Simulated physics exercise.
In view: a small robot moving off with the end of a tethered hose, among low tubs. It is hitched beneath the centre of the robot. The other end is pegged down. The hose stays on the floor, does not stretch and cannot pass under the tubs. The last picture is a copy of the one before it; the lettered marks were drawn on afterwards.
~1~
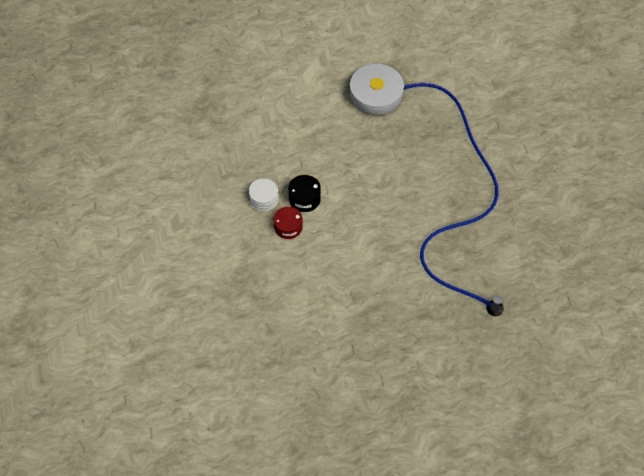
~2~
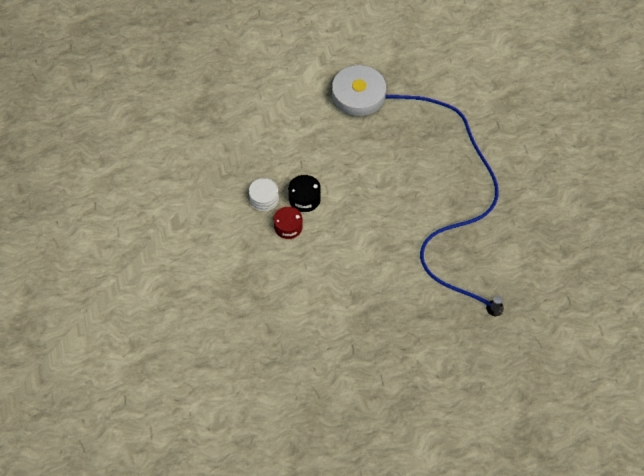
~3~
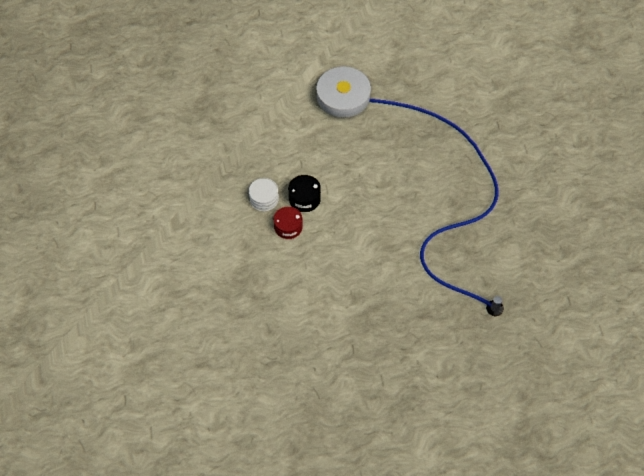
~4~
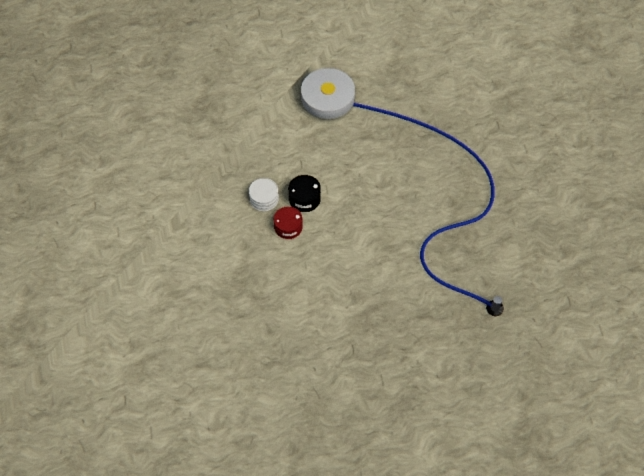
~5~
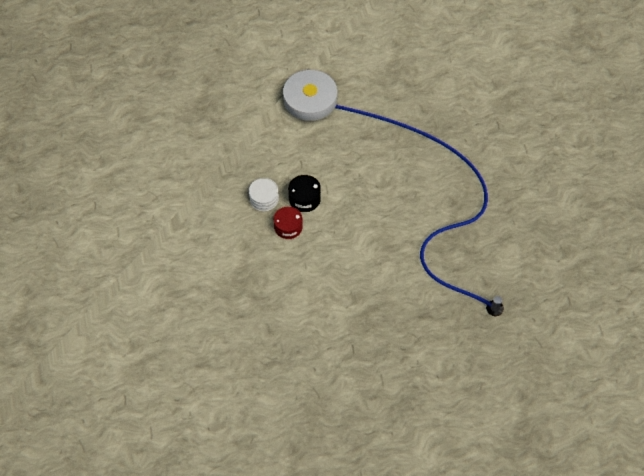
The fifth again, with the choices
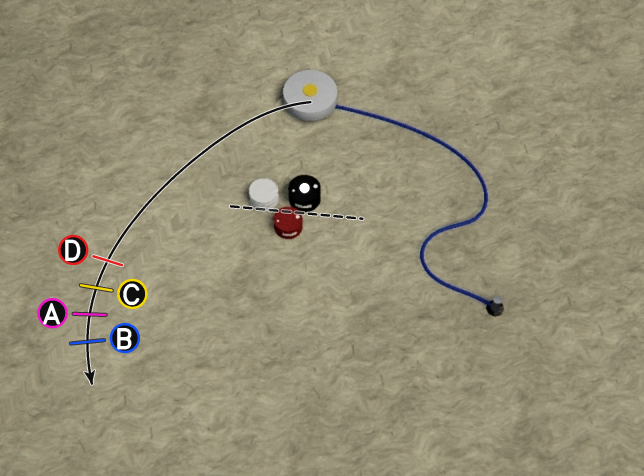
To begin with, a round grey device with a yellow centre sits above three small tubs, white, black and red, with a blue hose curving from it to a dark peg at lower right. The device moves steadily left, drawing the upper part of the hose into a smoother, wider arc while the tubs stay still.
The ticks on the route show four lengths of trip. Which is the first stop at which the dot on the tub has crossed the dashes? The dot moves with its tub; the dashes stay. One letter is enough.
Stop at C.
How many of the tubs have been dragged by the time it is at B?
By then, three.
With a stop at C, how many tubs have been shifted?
By then, three.
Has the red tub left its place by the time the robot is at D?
By then, yes.
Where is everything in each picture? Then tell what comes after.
The first picture shows red tub (288, 223); black tub (305, 193); white tub (264, 195).
The second picture shows robot (359, 92); peg (496, 304).
The third picture shows robot (344, 93); black tub (305, 193).
The fourth picture shows robot (328, 95); peg (496, 304).
The fifth picture shows robot (310, 96); black tub (305, 193); white tub (264, 195); peg (496, 304).
On the marked copy, A at (90, 314); B at (87, 342); C at (96, 288); D at (108, 261); the dashed line at (296, 213); the route from (310, 102) via (151, 201) to (92, 384); the white dot at (305, 188).
With C. Early on, robot (217, 136); black tub (305, 193).
Further on, robot (140, 205); black tub (305, 193).
At the end, robot (94, 283); red tub (278, 251); black tub (295, 227); white tub (264, 228); the dot on the black tub is over the dashed line.
As for the rest, A does it too, but is farther than needed; B does it too, but is farther than needed; D leaves the dotted tub short, at (298, 208).
